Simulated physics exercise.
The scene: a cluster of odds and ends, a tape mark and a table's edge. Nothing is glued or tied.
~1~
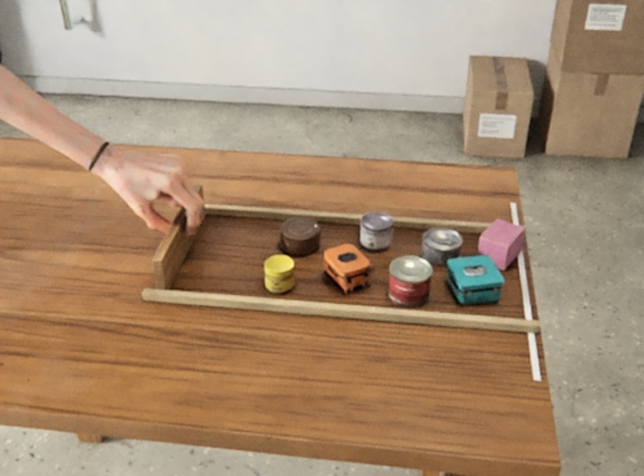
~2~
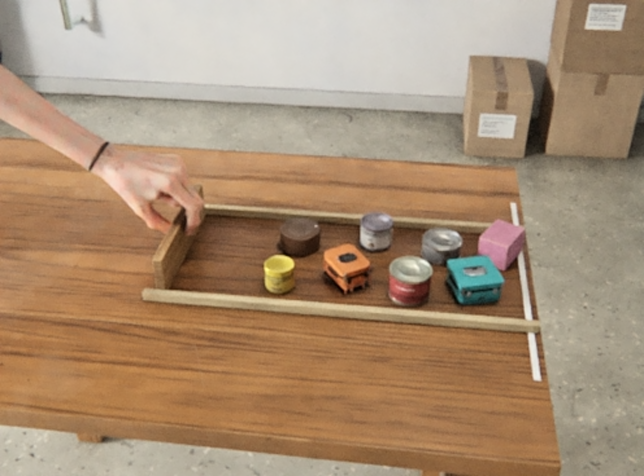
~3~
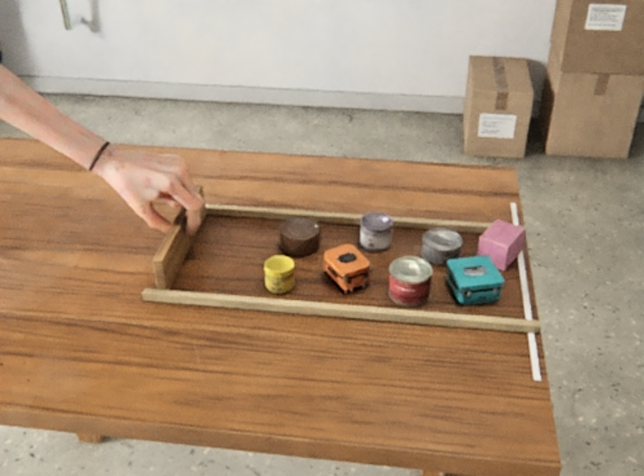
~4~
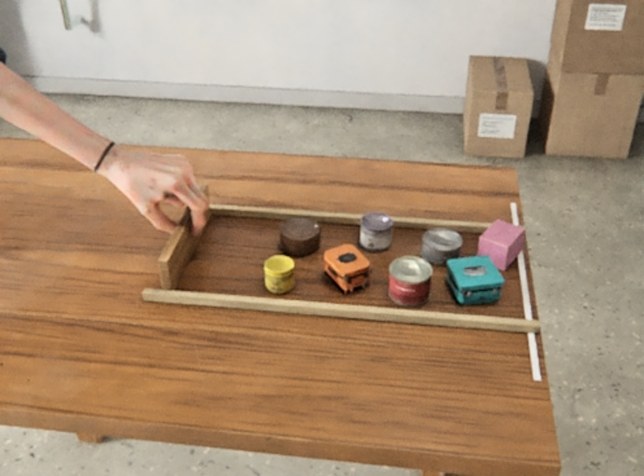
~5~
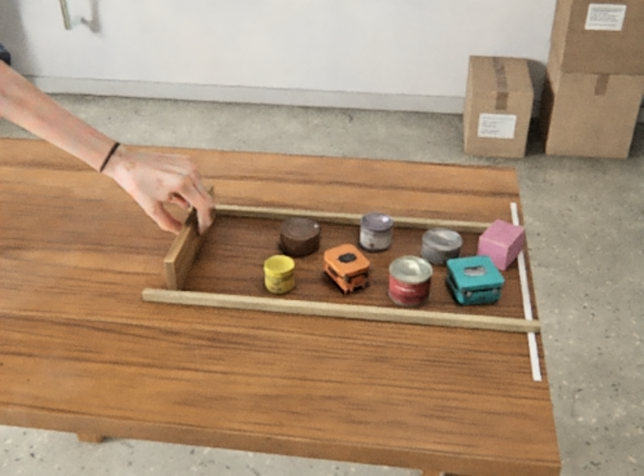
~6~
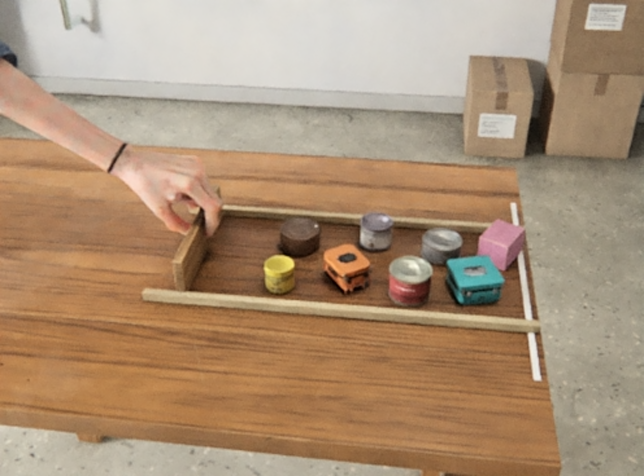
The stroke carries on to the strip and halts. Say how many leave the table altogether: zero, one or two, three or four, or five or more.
As it turns out, the number that fall off is five or more.
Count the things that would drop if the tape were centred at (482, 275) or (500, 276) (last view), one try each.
Try by try, 4 and 4.
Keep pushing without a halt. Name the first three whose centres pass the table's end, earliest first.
The order is the pink block, then the turquoise case, then the grey tin.
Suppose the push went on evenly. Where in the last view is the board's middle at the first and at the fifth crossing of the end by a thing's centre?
At (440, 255) for the first, at (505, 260) for the fifth.
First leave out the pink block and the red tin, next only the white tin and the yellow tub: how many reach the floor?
The counts: 6 and 6.
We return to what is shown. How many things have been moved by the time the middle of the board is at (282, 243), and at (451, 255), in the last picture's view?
At the one place 2, at the other 8.
A little later, none off yet; pink block at rest near (501, 244); turquoise case at rest near (474, 280); grey tin at rest near (442, 247).
When it is over, the number that fall off is five or more; down, yellow tub, brown lid, orange case, white tin, red tin, grey tin, turquoise case and pink block.
